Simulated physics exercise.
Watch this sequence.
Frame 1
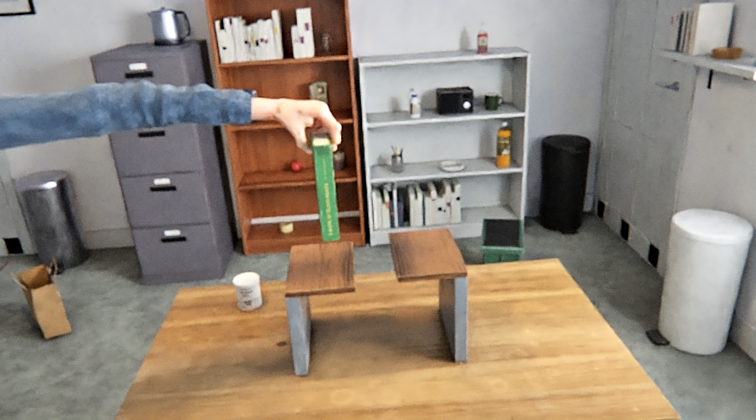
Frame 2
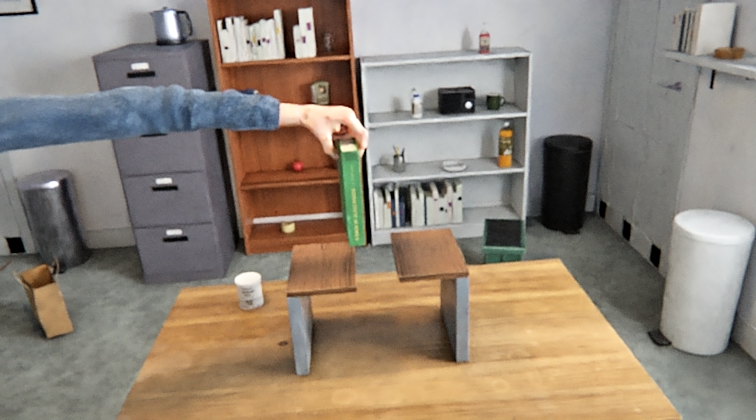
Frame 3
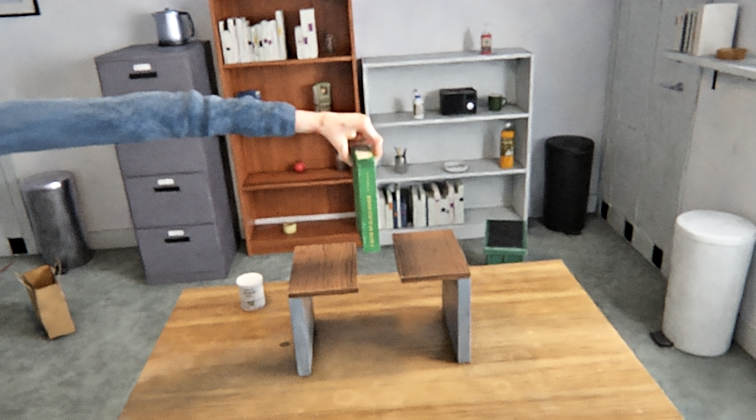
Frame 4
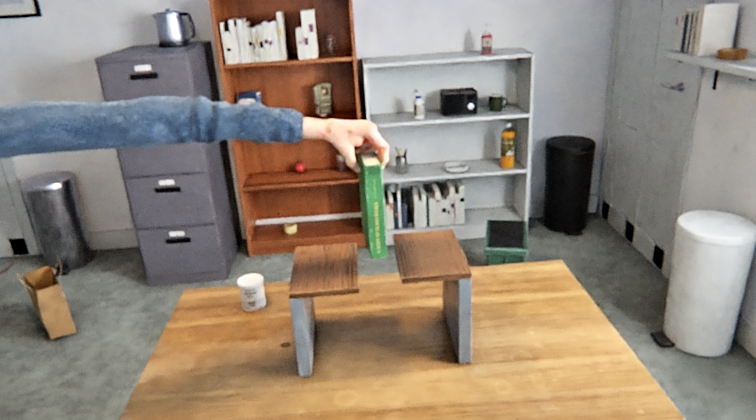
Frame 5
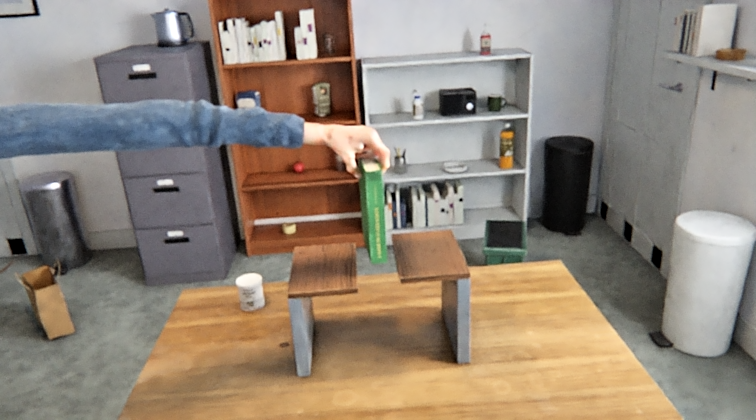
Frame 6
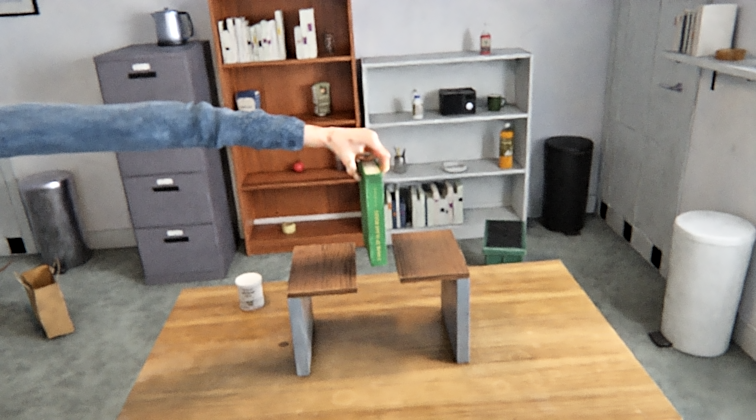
A hand moves a green book right and holds it above the gap between two wooden-topped stands.
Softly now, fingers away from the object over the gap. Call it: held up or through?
Through.
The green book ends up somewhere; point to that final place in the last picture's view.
End position, last frame: About (378, 303).
Then, 0.32 s past the last view, green book displaced about its own width near (377, 297).
Then, 0.66 s past the last view, green book displaced well along near (378, 303).
Finally, moved from the start, green book; white tin still in place. Final places as the last picture's camera would see them, green book near (378, 303). The book reaches the table.
